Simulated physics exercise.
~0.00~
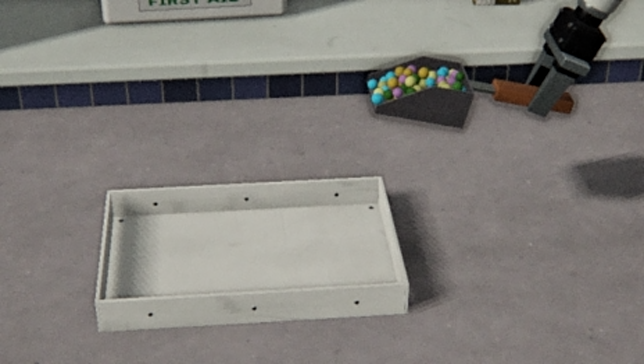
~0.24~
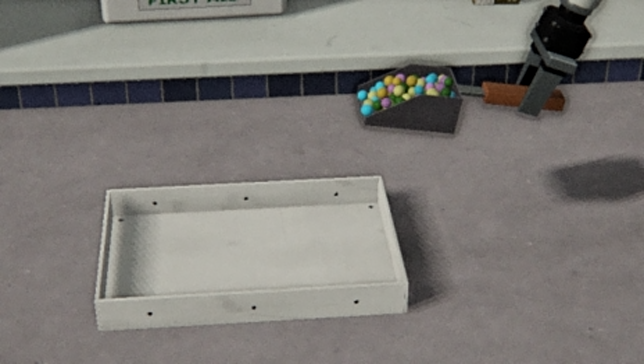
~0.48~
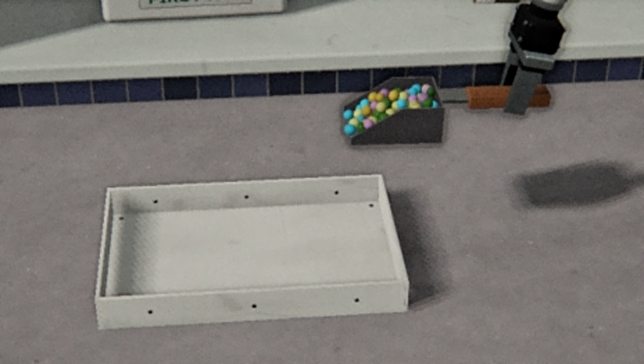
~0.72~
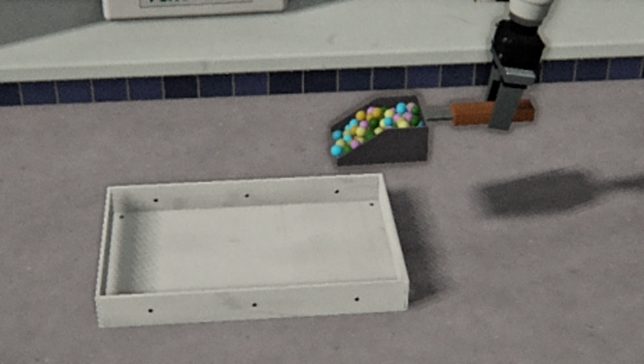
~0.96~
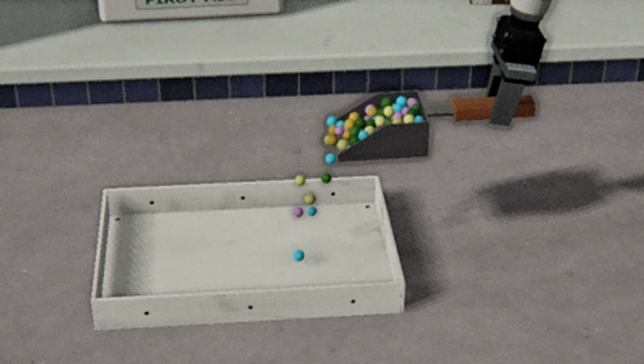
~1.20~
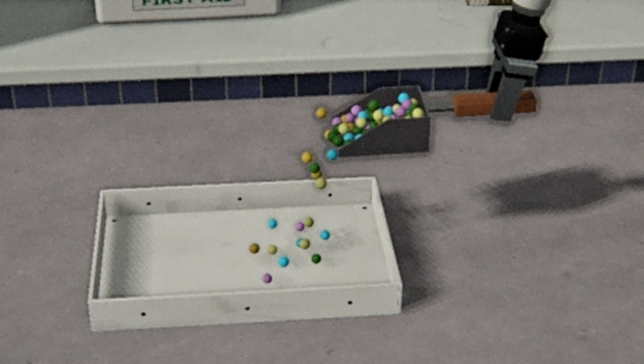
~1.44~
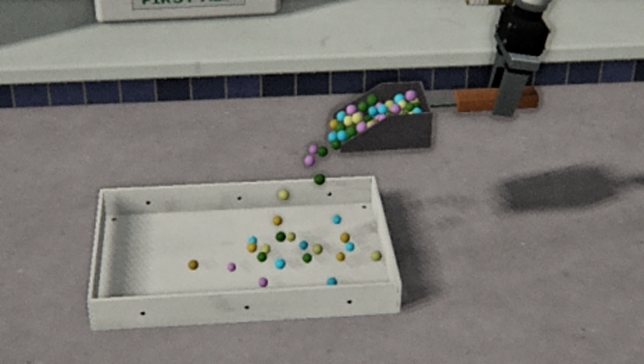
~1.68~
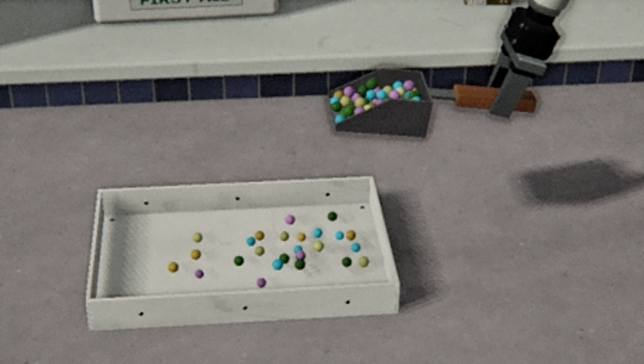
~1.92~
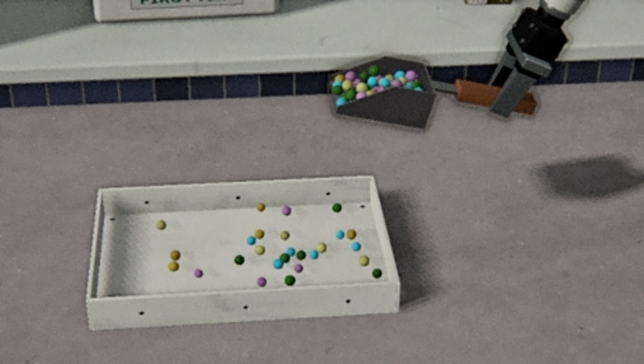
In the video, a robotic gripper moves a dark scoop of colourful round sweets left toward a white tray and tips it, spilling some into the tray. It then tilts the scoop back and lifts slightly, with most sweets still in it and others scattered across the tray.
